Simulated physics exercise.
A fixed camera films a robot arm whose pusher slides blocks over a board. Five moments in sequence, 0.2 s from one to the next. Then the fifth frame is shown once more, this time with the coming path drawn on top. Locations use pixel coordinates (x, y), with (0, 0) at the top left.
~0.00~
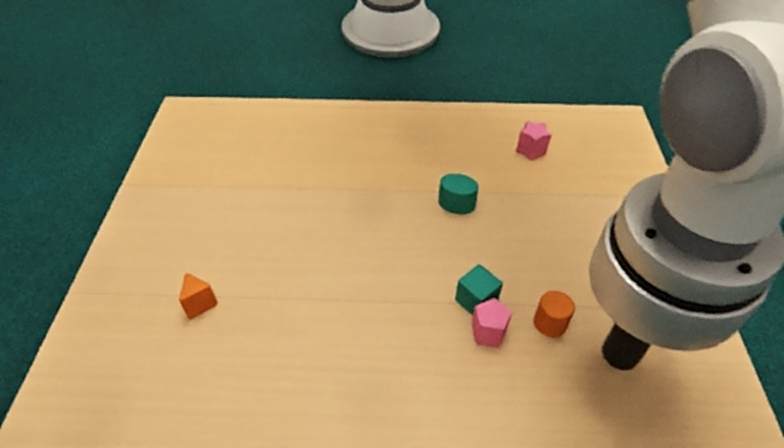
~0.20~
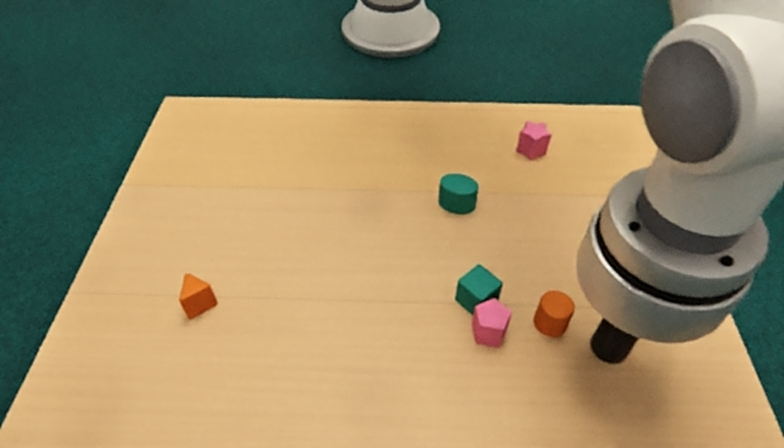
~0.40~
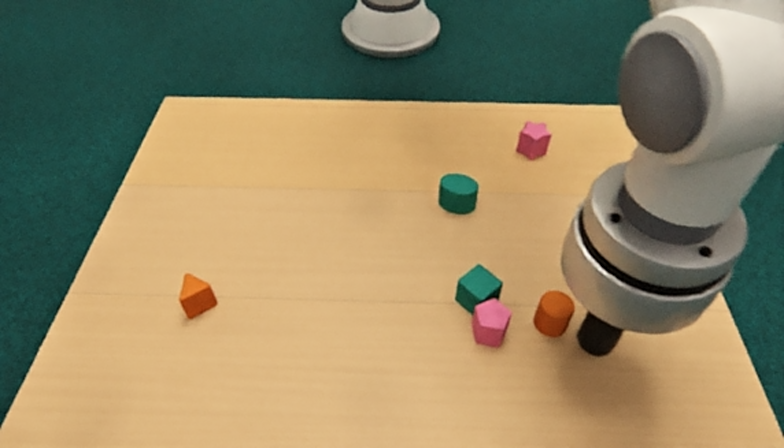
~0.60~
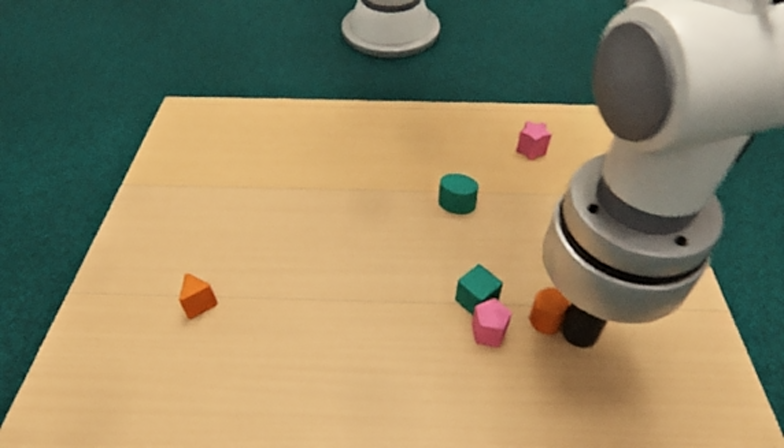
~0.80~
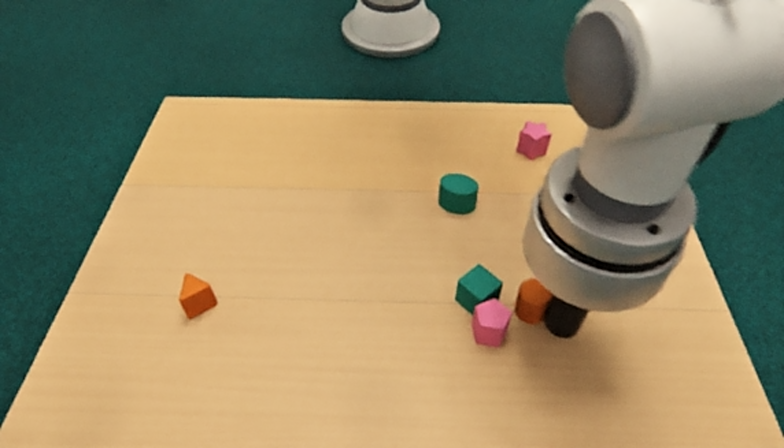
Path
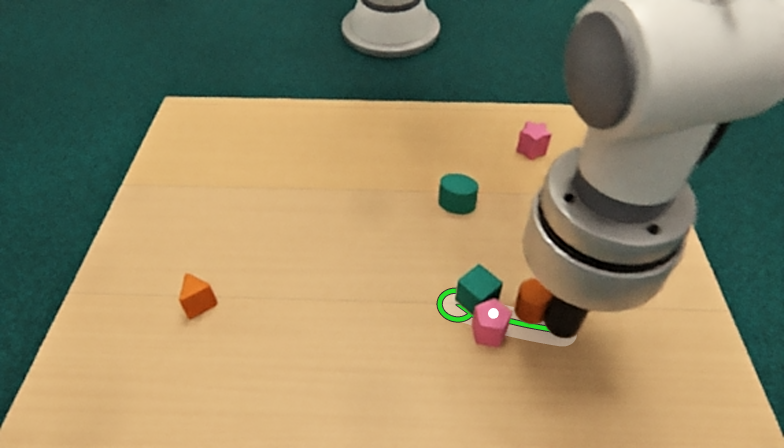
A robot arm moves left and pushes the orange round block toward the turquoise square piece.
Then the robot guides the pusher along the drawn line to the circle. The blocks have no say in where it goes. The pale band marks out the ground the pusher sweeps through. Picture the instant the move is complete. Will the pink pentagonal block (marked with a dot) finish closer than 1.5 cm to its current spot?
No.
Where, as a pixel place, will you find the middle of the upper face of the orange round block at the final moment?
Pixel (503, 270).
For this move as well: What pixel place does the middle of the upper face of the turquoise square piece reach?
Near (444, 255).
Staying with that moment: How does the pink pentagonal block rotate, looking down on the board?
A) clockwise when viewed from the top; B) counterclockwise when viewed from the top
B - counterclockwise when viewed from the top.
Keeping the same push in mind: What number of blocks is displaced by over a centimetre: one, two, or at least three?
Shifted over 1 cm: Three or more.
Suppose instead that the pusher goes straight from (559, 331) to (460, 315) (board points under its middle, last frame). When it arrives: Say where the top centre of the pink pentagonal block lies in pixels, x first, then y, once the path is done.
It is at (447, 321).
The line goes from (559, 331) by way of (506, 320) to (457, 305); the dot is on the pink pentagonal block.
What follows on the original path. Halfway along, pusher at (508, 313); turquoise square piece at (472, 274), turned 50° anticlockwise; pink pentagonal block at (479, 314), turned 15° anticlockwise; orange round block at (506, 273).
At the end, pusher at (458, 297); turquoise square piece at (444, 255), turned 20° anticlockwise; pink pentagonal block at (454, 314), turned 95° anticlockwise; orange round block at (503, 270).
